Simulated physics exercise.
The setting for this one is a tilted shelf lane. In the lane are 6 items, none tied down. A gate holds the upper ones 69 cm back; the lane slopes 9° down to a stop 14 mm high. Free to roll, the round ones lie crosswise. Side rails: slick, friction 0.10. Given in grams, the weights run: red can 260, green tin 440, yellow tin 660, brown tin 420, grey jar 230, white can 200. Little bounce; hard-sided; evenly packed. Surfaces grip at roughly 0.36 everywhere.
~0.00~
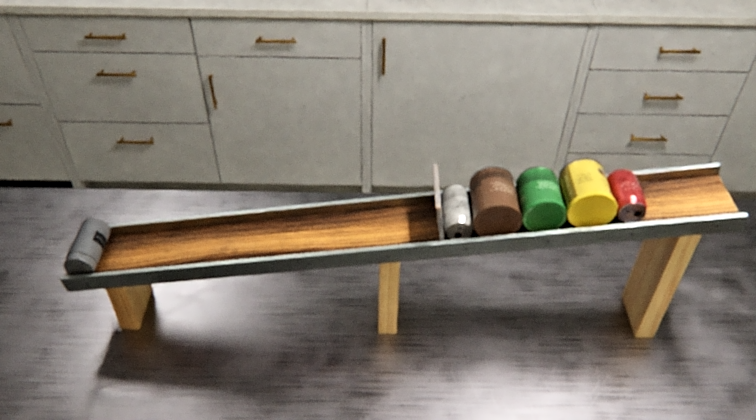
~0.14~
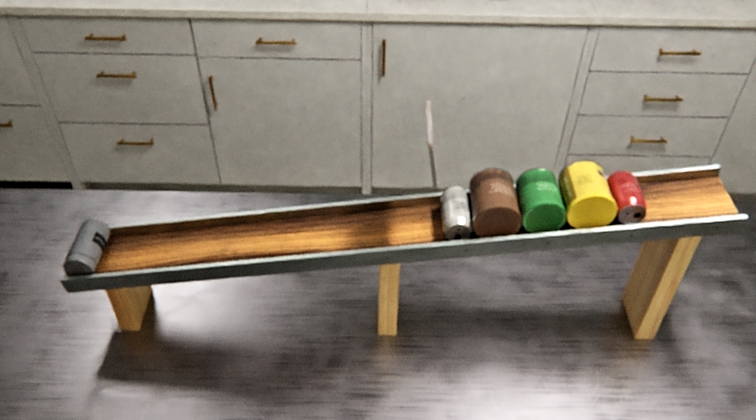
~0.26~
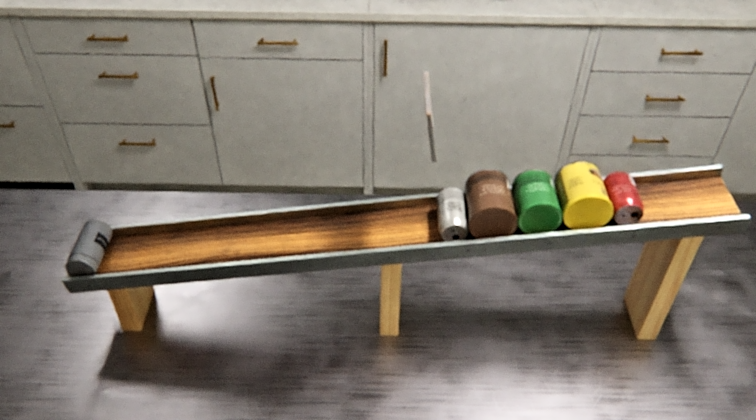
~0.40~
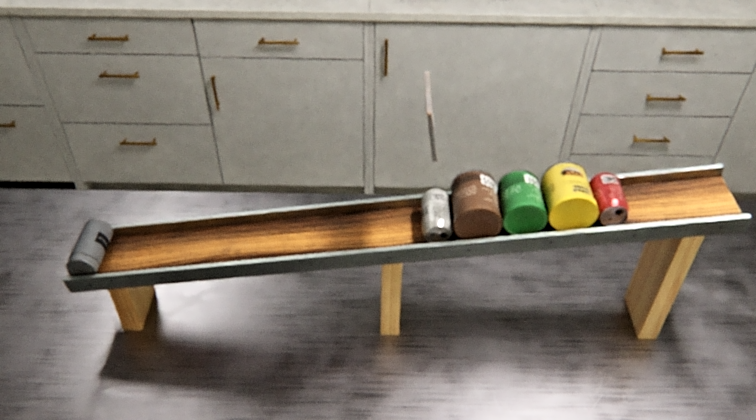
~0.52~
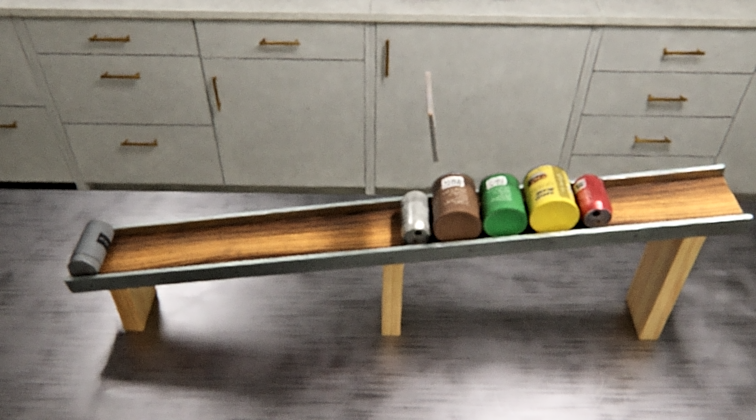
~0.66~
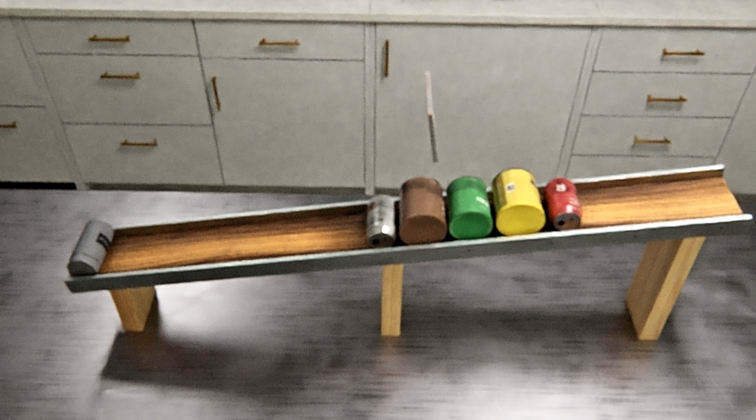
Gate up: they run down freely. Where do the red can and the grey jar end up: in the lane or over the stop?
Red can: In; grey jar: Out.
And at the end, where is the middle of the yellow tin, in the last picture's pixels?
Its middle comes to rest around (165, 235).
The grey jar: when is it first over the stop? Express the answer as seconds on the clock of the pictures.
I'd put it at some 1.4 s.
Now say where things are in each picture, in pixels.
In the first frame, gate shut; red can (626, 195); grey jar (88, 248).
In the second frame, leader 75 cm from the stop; brown tin (494, 204); white can (457, 214).
In the third frame, leader 74 cm from the stop; green tin (536, 202); yellow tin (583, 196).
In the fourth frame, leader 71 cm from the stop; white can (436, 216); brown tin (475, 206).
In the fifth frame, leader 66 cm from the stop; white can (416, 218); green tin (502, 205).
In the sixth frame, leader 60 cm from the stop; red can (563, 204); grey jar (91, 250).
After 1.06 s, leader 31 cm from the stop; red can near (430, 217); grey jar near (91, 250).
After 1.46 s, grey jar now over the stop; red can near (249, 233).
In the end (2.6 s), over the stop, grey jar and white can; the other 4 in the lane. In the last view, red can near (201, 238).
